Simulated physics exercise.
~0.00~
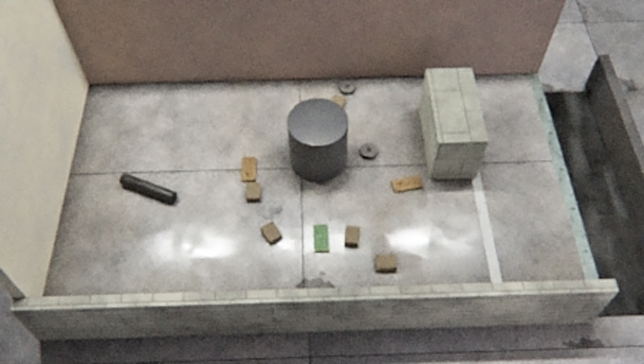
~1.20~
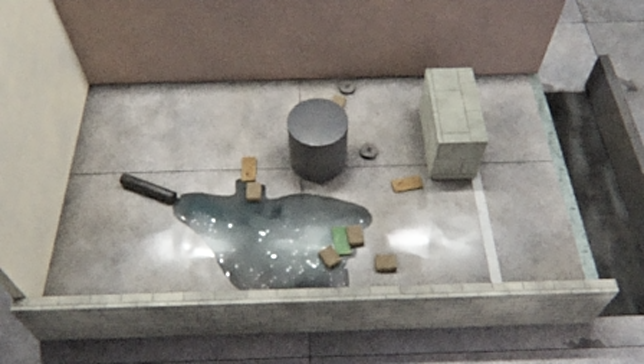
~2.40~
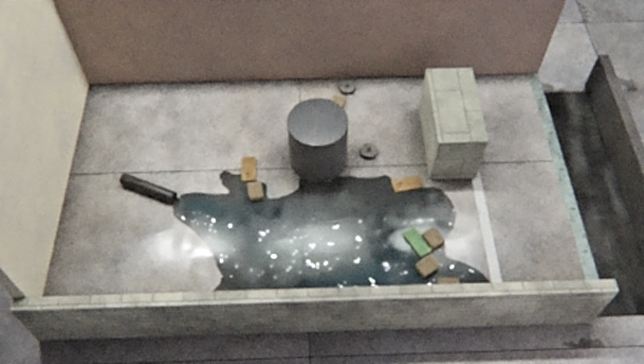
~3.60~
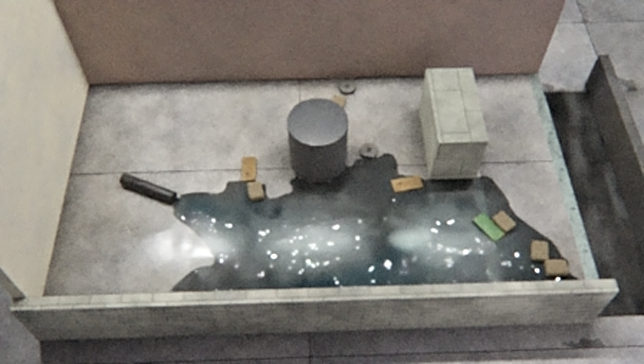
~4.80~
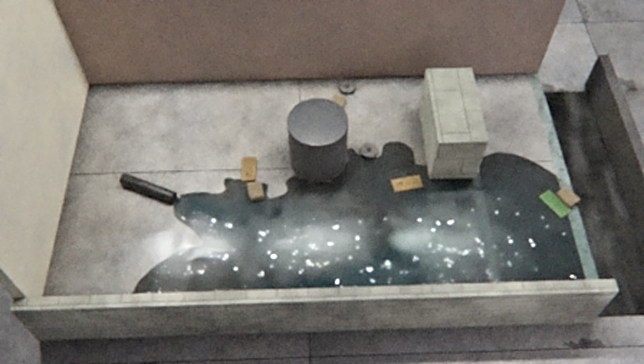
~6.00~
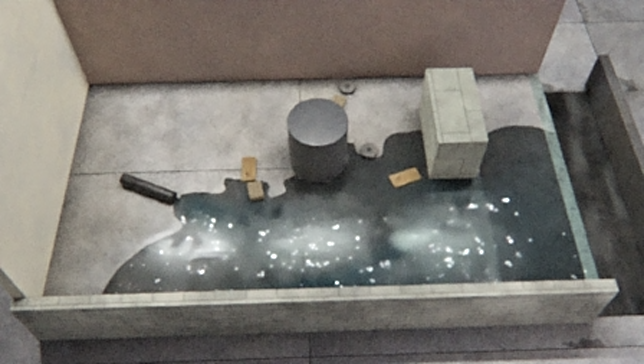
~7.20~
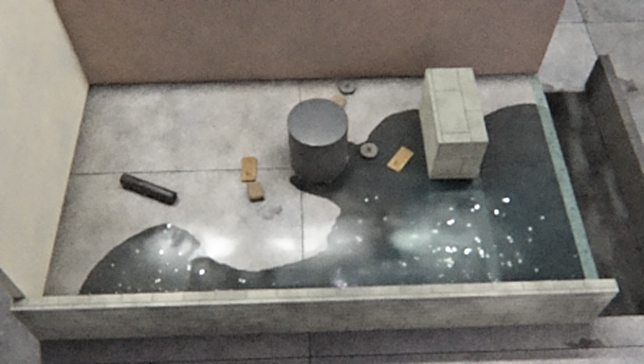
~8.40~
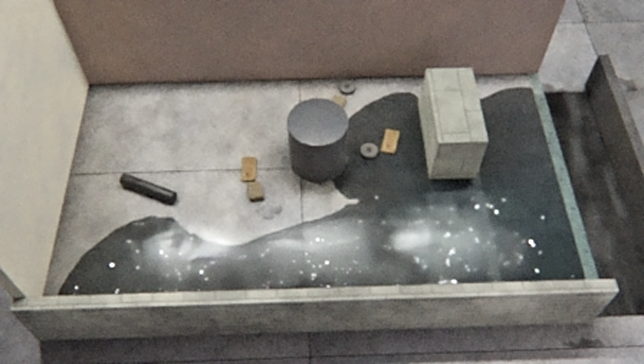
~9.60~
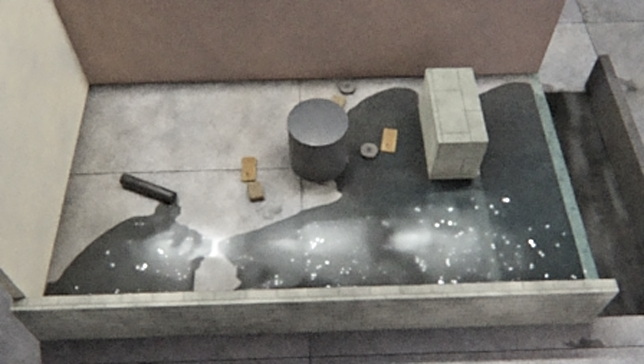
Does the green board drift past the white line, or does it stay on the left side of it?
The green board drifts past the white line. The spreading water carries it to the right until it is out of view.
